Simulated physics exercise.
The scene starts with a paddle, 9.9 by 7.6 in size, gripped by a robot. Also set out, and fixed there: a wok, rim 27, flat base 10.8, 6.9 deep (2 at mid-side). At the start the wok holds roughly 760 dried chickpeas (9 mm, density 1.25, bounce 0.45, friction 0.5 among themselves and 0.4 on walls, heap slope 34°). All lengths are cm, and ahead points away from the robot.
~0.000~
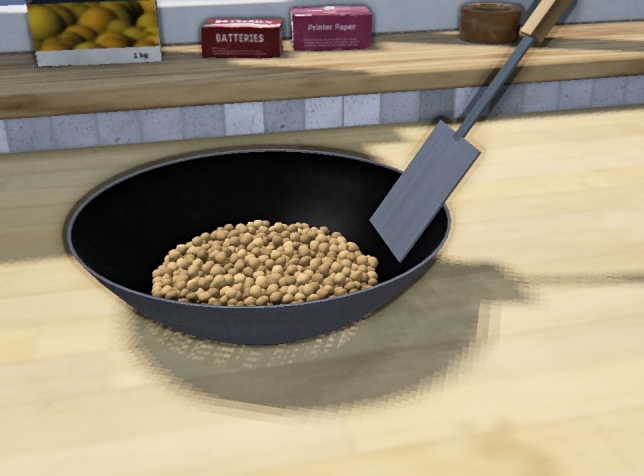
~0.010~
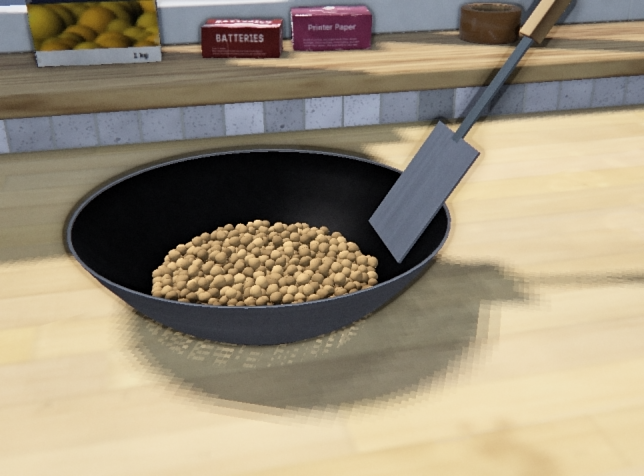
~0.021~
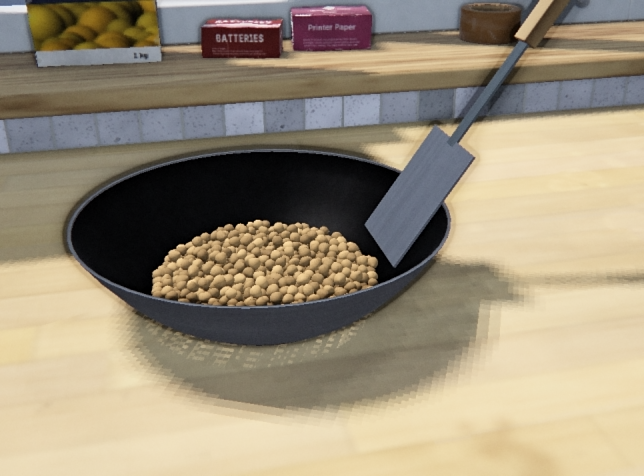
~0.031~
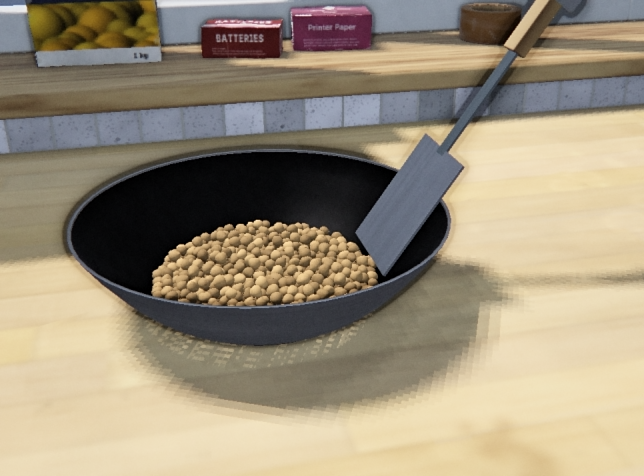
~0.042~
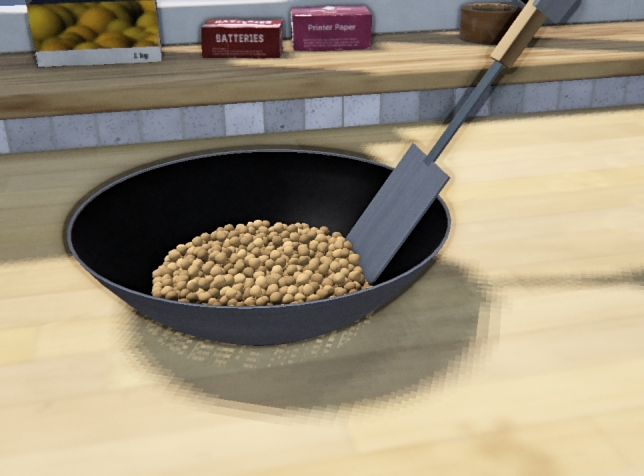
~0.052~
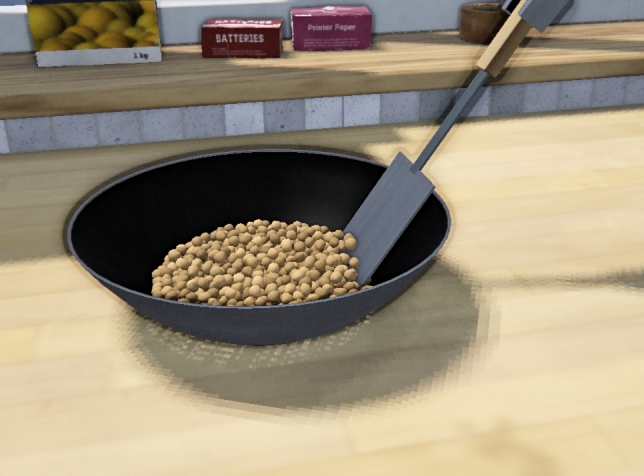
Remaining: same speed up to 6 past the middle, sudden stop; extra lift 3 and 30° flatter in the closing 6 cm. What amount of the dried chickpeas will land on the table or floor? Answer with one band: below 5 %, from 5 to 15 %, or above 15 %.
Below 5 %.
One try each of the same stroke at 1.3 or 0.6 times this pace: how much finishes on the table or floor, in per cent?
Try one about 15 %, try two about 0 %.
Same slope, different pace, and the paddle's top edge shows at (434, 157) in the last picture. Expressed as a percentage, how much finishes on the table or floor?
Near 0 in a hundred.
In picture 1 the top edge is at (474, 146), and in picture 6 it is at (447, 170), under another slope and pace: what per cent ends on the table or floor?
Near 0 in a hundred.
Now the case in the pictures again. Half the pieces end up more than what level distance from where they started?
About 3 cm.
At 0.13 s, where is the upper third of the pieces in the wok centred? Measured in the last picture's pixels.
I'd say close to (228, 255).
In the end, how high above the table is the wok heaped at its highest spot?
Near 7.0 centimetres high.
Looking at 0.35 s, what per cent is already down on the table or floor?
Roughly 2 per cent.
After 0.09 s, sloping 55°, highest piece 9 above the table; 762 in the wok.
After 0.13 s, sloping 45°, highest piece 12 above the table; 762 in the wok.
After 0.35 s, sloping 25°, highest piece 8 above the table; 741 in the wok, 9 on the table or floor, 12 on the blade or in flight.
After 1.40 s, sloping 25°, highest piece 7 above the table; 739 in the wok, 23 on the table or floor.
At rest, 739 in the wok, 23 on the table or floor. That is 3 % on the table or floor.
